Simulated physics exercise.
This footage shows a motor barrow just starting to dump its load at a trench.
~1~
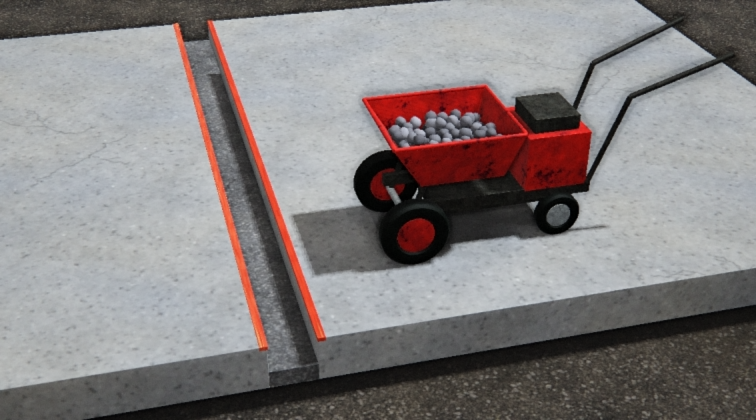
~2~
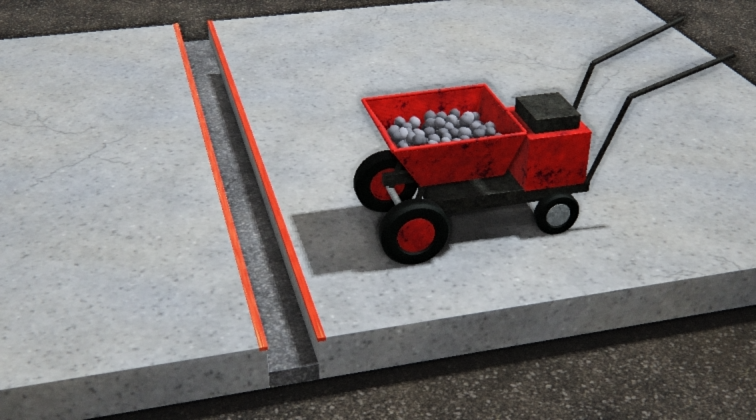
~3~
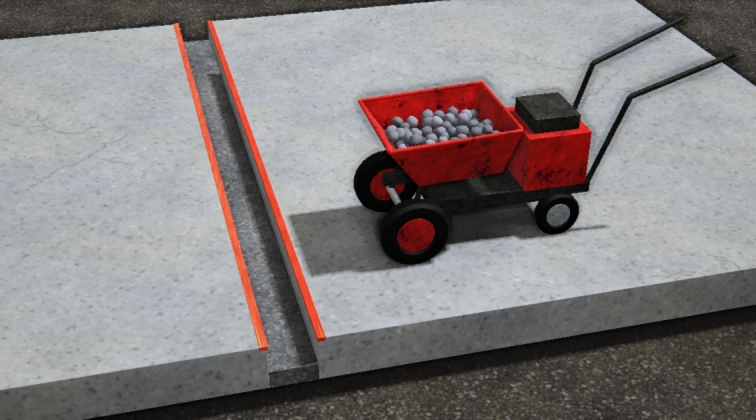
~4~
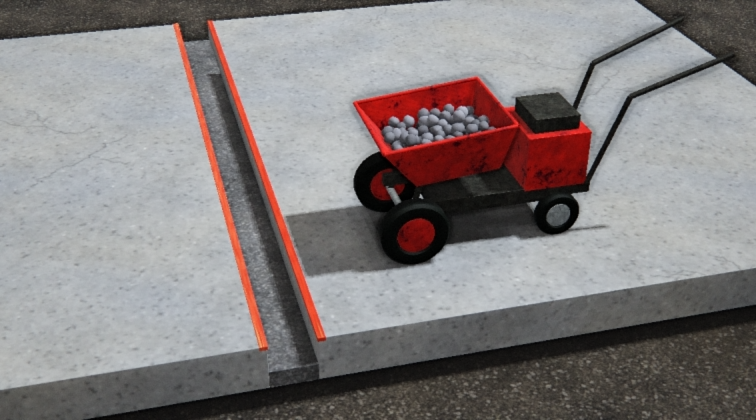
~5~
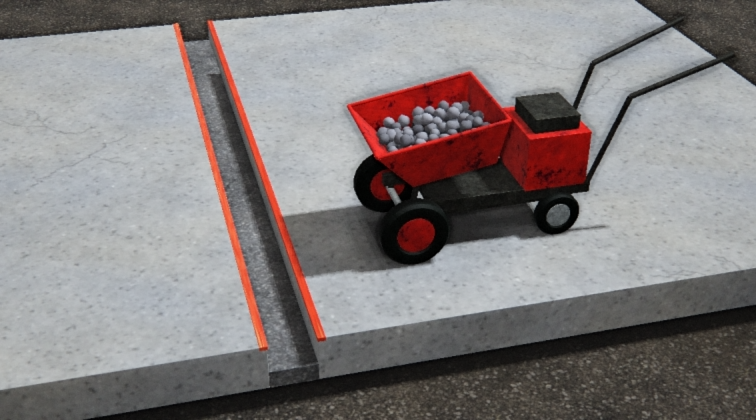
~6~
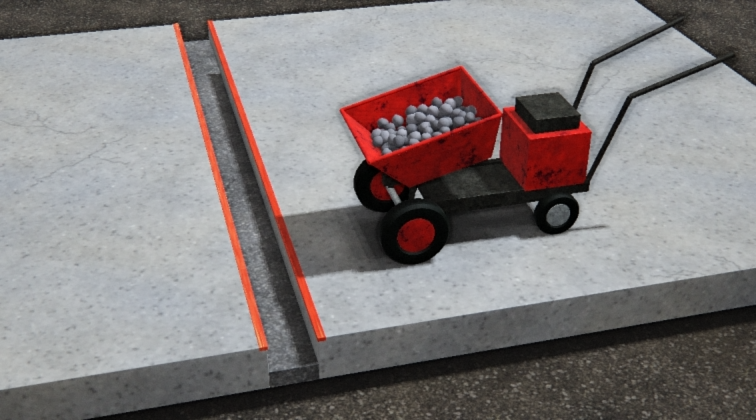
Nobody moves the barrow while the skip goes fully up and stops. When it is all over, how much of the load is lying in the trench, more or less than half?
The trench takes in the main portion of the load.
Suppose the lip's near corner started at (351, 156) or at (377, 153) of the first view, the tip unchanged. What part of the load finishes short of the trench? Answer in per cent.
First spot 0 per cent, second spot 0 per cent.
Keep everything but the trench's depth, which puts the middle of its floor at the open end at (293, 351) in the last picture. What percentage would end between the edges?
It lands somewhere near 50 percent.
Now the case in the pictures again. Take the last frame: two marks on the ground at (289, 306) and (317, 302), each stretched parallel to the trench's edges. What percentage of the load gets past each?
Some 50 and some 90 per cent, respectively.
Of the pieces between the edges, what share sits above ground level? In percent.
About 10 %.
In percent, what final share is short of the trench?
About 20 per cent.
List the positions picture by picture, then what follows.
Lip of the skip at (395, 151), level; top of the load at (464, 133), round cobbles; first edge of the trench at (309, 303); far edge at (254, 311), the trench under half as wide as the skip, and about half as deep as wide, in the first frame.
Lip of the skip at (393, 151), level; top of the load at (464, 132), in the second frame.
Lip of the skip at (390, 153), tipped barely; top of the load at (461, 131), in the third frame.
Lip of the skip at (385, 155), tipped a little; top of the load at (457, 129), in the fourth frame.
Lip of the skip at (378, 158), tipped a little; top of the load at (455, 126), in the fifth frame.
Lip of the skip at (370, 163), tipped clearly; top of the load at (459, 129); first edge of the trench at (309, 303); far edge at (254, 311), in the sixth frame.
Soon, skip tipped steeply; all in the skip.
A while on, skip tipped right over; most in the skip; a stray few short of the trench; a small part in or heaped over the trench.
Towards the end, skip tipped right over; about a quarter in the skip; about a quarter short of the trench; about two thirds in or heaped over the trench; a stray few beyond it.
Finally, skip tipped right over; a small part in the skip; about a quarter short of the trench; most in or heaped over the trench; a stray few beyond it.
